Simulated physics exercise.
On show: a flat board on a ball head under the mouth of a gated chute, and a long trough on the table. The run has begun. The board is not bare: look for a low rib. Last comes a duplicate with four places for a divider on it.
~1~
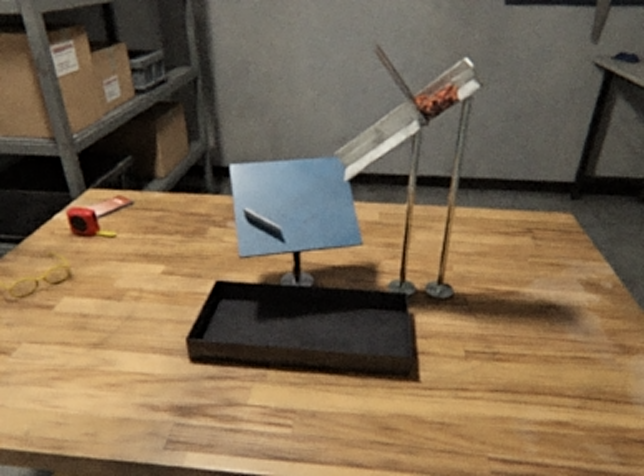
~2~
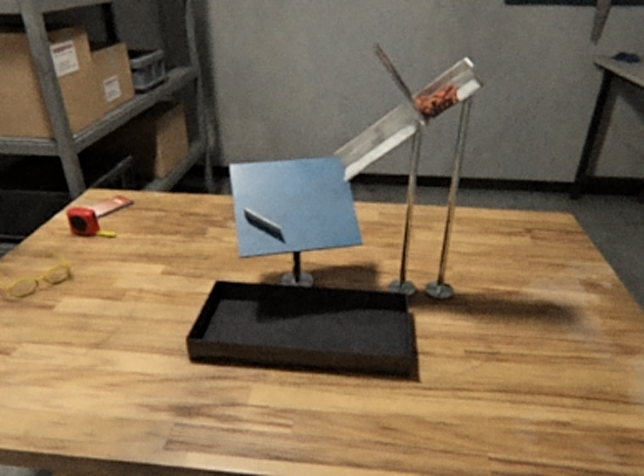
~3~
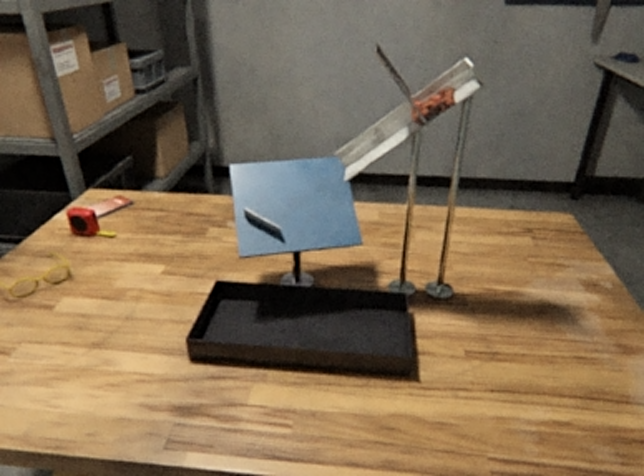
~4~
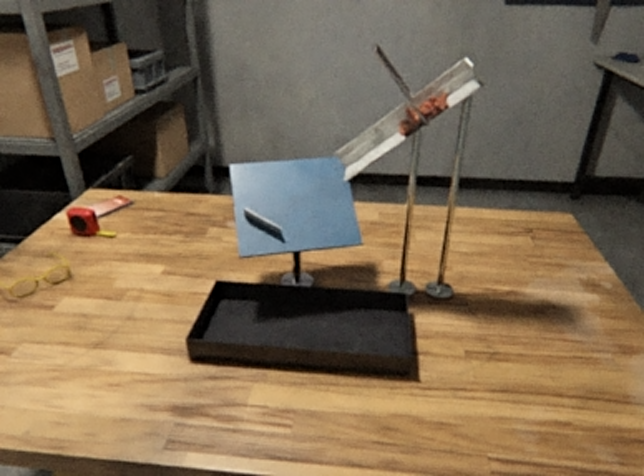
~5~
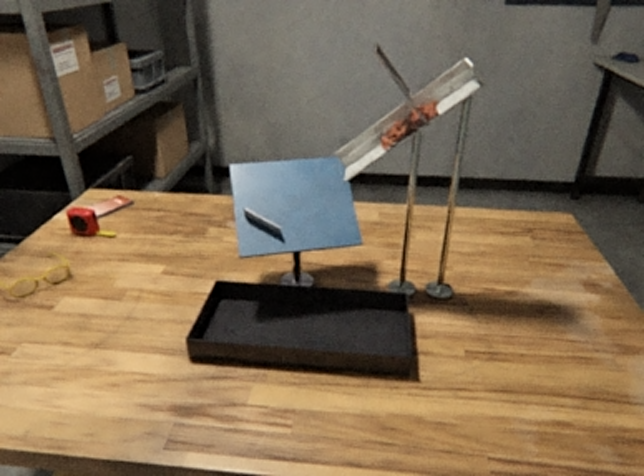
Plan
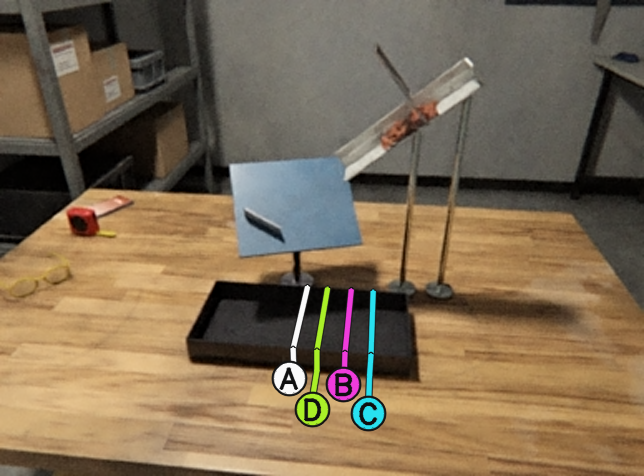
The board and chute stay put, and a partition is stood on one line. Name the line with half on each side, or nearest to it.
Choose A.
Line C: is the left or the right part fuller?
More lands on the left.
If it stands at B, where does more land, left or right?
The left side.
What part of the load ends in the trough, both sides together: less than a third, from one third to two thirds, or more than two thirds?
About that: More than two thirds.
On the marked copy, line A crosses the front rim at (293, 348); line B crosses the front rim at (345, 352); line C crosses the front rim at (371, 354); line D crosses the front rim at (317, 349).
With A, of what is caught, roughly two thirds on the left of the divider, roughly a third on the right.
With B, of what is caught, almost all on the left of the divider, just a few on the right.
With C, of what is caught, every piece on the left of the divider, not one piece on the right.
With D, of what is caught, almost all on the left of the divider, about a tenth on the right.
